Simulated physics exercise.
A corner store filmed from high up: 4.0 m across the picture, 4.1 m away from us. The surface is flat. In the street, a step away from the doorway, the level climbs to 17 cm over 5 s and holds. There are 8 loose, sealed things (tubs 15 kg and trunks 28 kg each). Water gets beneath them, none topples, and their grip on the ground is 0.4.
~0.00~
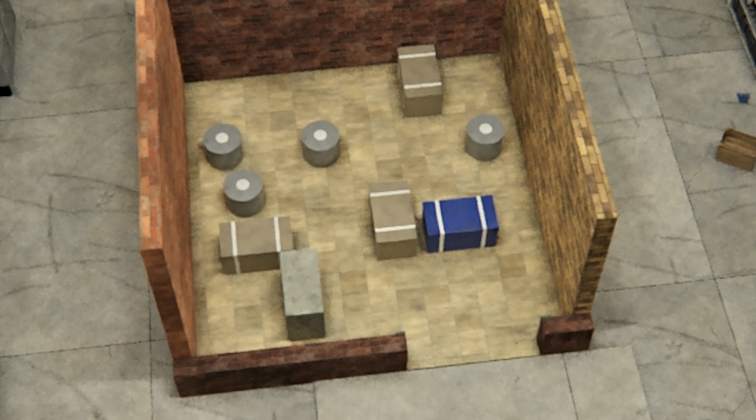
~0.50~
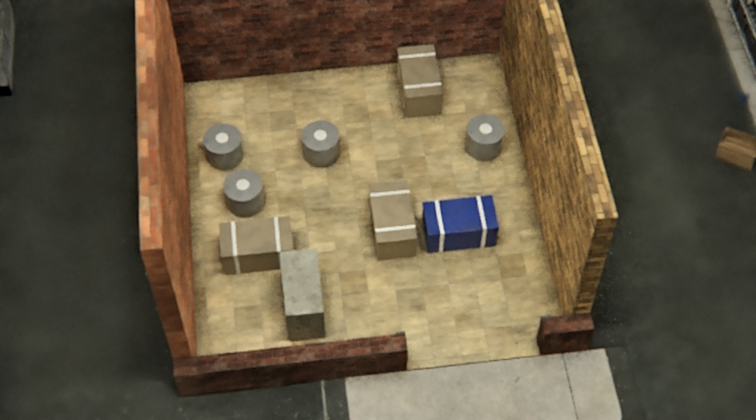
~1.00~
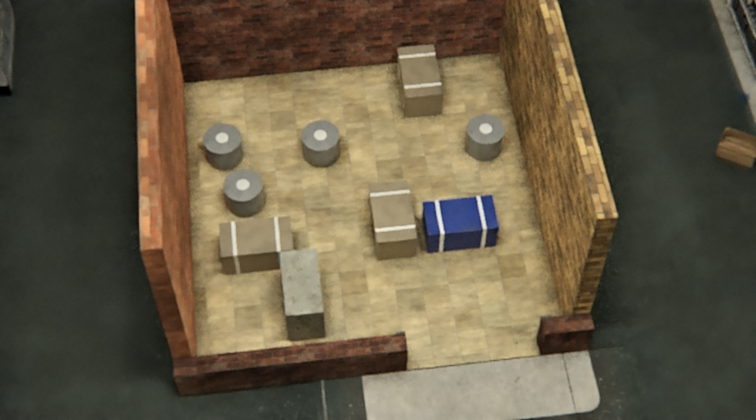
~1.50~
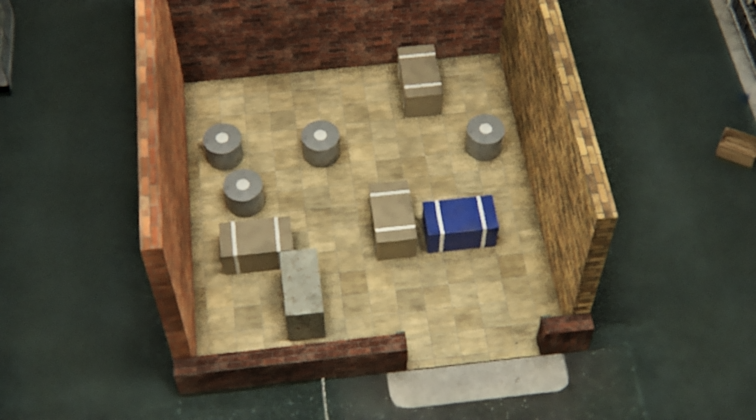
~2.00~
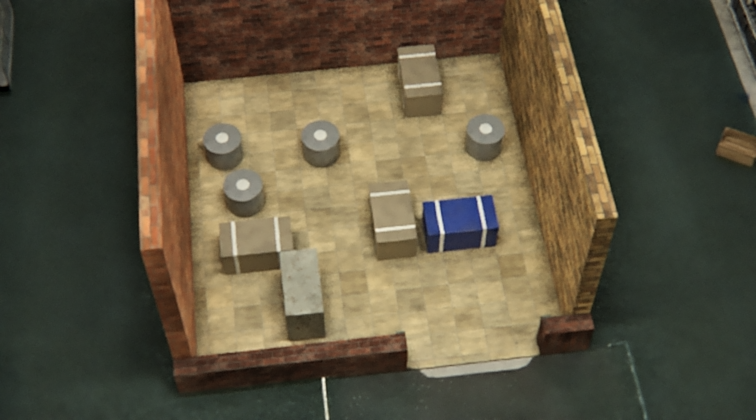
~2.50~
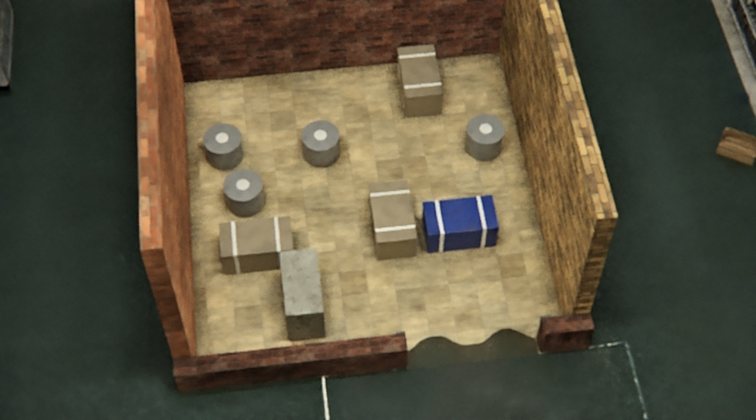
Dark water spread over the pale paving around a brick-walled room, shrank the dry patch outside the doorway, and just reached the floor's front edge, while the tubs and trunks inside stayed still.
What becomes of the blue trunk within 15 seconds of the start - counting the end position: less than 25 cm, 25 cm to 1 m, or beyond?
The blue trunk ends far away.
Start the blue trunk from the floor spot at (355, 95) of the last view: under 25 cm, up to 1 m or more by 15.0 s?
It gets carried off.
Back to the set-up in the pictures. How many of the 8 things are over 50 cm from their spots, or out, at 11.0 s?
I count 4.
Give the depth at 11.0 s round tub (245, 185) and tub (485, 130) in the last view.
Roughly 2 and 12 cm.
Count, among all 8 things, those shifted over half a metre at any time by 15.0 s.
I count 8.
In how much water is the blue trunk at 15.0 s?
About 13 cm.
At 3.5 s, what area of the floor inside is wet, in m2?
Roughly 1.5 m2.
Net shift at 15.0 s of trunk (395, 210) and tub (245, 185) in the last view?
In that order: 150 cm, 140 cm.
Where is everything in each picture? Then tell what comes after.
In the first frame, the blue trunk at (461, 215) rests on the ground; 0.0 m2 under water; 0 of 8 have shifted.
In the second frame, the blue trunk at (461, 215), on the bottom; 0.0 m2 under water; 0 of 8 have shifted.
In the third frame, the blue trunk at (461, 215) rests on the ground; water covers 0.0 m2; 0 of 8 have shifted.
In the fourth frame, the blue trunk at (461, 215), on the bottom; 0.0 m2 under water; 0 of 8 have shifted.
In the fifth frame, the blue trunk at (461, 215) rests on the ground; water covers 0.0 m2; 0 of 8 have shifted.
In the sixth frame, the blue trunk at (461, 215) rests on the ground; 0.1 m2 under water; 0 of 8 have shifted.
After 3.5 s the blue trunk is near (461, 215), 0.0 m from its start, aground; 0 afloat.
After 6.8 s the blue trunk is near (458, 157), 0.8 m from its start, aground; 0 afloat.
After 11.0 s the blue trunk is near (422, 91), 1.8 m from its start, afloat; 3 afloat.
After 15.0 s the blue trunk is near (323, 86), 2.4 m from its start, afloat; 7 afloat.
